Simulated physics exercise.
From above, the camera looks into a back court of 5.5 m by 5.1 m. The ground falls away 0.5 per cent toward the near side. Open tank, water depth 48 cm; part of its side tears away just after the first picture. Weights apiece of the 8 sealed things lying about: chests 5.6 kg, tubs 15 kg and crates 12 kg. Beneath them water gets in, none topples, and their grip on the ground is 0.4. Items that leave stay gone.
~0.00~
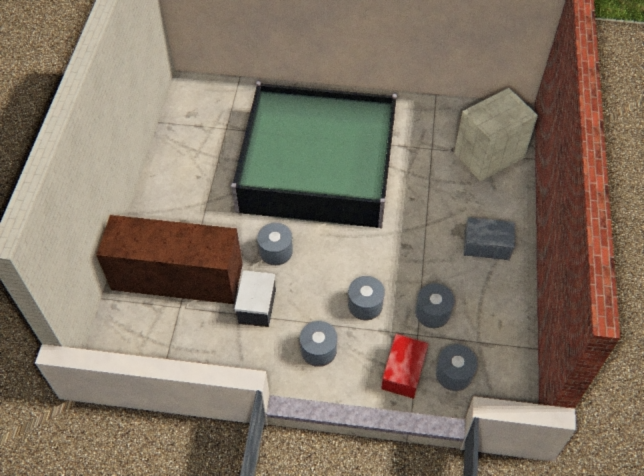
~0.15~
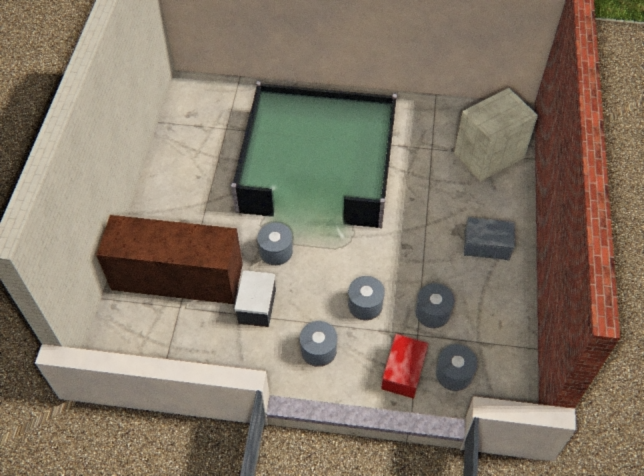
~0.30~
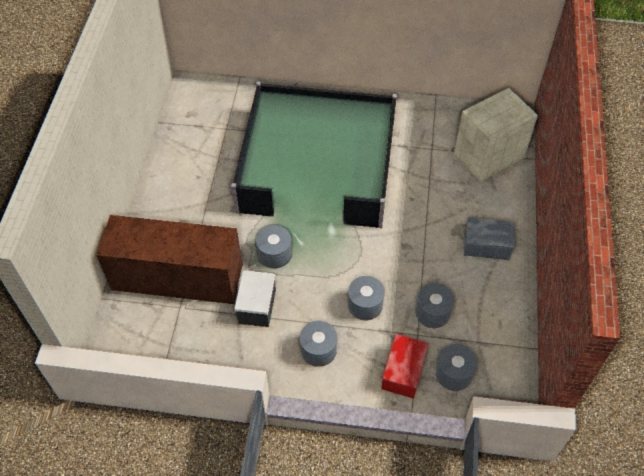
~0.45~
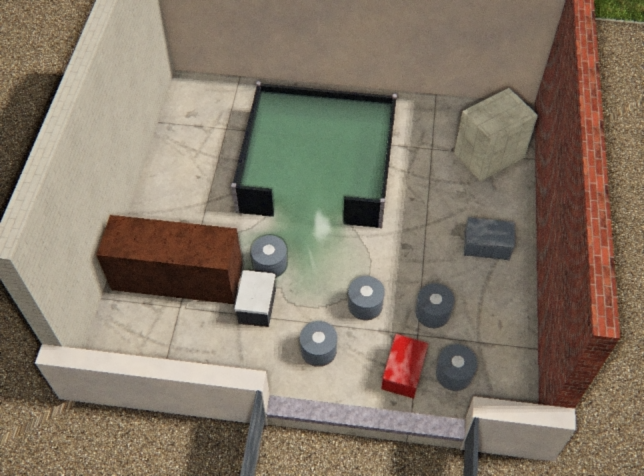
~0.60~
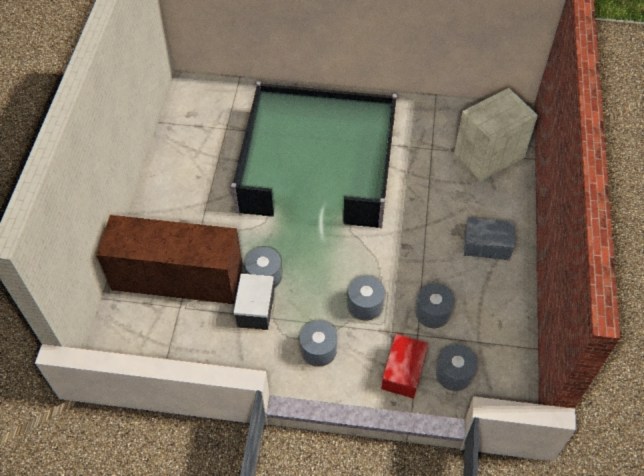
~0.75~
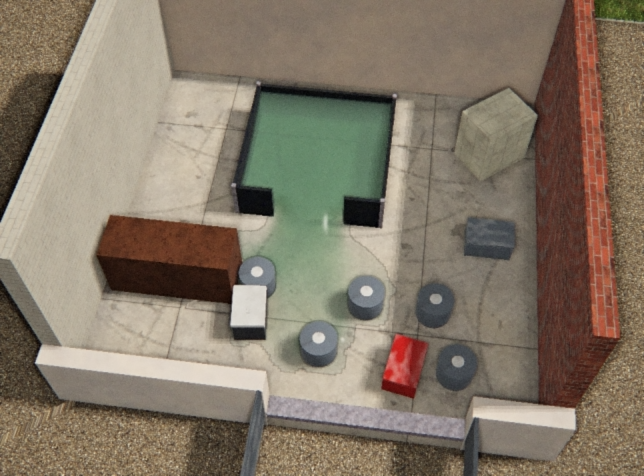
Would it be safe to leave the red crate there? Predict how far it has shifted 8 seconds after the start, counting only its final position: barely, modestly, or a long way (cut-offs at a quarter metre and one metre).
It has shifted modestly.
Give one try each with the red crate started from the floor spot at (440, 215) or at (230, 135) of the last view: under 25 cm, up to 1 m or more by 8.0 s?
In that order: It hardly budges; it hardly budges.
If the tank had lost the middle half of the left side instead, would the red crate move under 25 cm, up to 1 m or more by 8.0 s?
After that, the red crate hardly moves.
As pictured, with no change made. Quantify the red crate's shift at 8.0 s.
Distance: Near 60 cm.
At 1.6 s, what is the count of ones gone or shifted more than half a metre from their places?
4.
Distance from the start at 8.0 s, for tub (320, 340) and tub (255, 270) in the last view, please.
The first is gone out, the second sits 140 cm from its start.
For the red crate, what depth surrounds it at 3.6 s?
Near 1 cm deep.
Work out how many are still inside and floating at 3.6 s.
The count is 1.
After 1.6 s the red crate is near (410, 361), 0.0 m from its start, aground; 1 of 8 are out; 0 afloat.
After 3.6 s the red crate is near (440, 401), 0.6 m from its start, aground; 1 of 8 are out; 1 afloat.
After 5.6 s the red crate is near (440, 401), 0.6 m from its start, aground; 1 of 8 are out; 1 afloat.
After 8.0 s the red crate is near (440, 401), 0.6 m from its start, aground; 1 of 8 are out; 1 afloat.
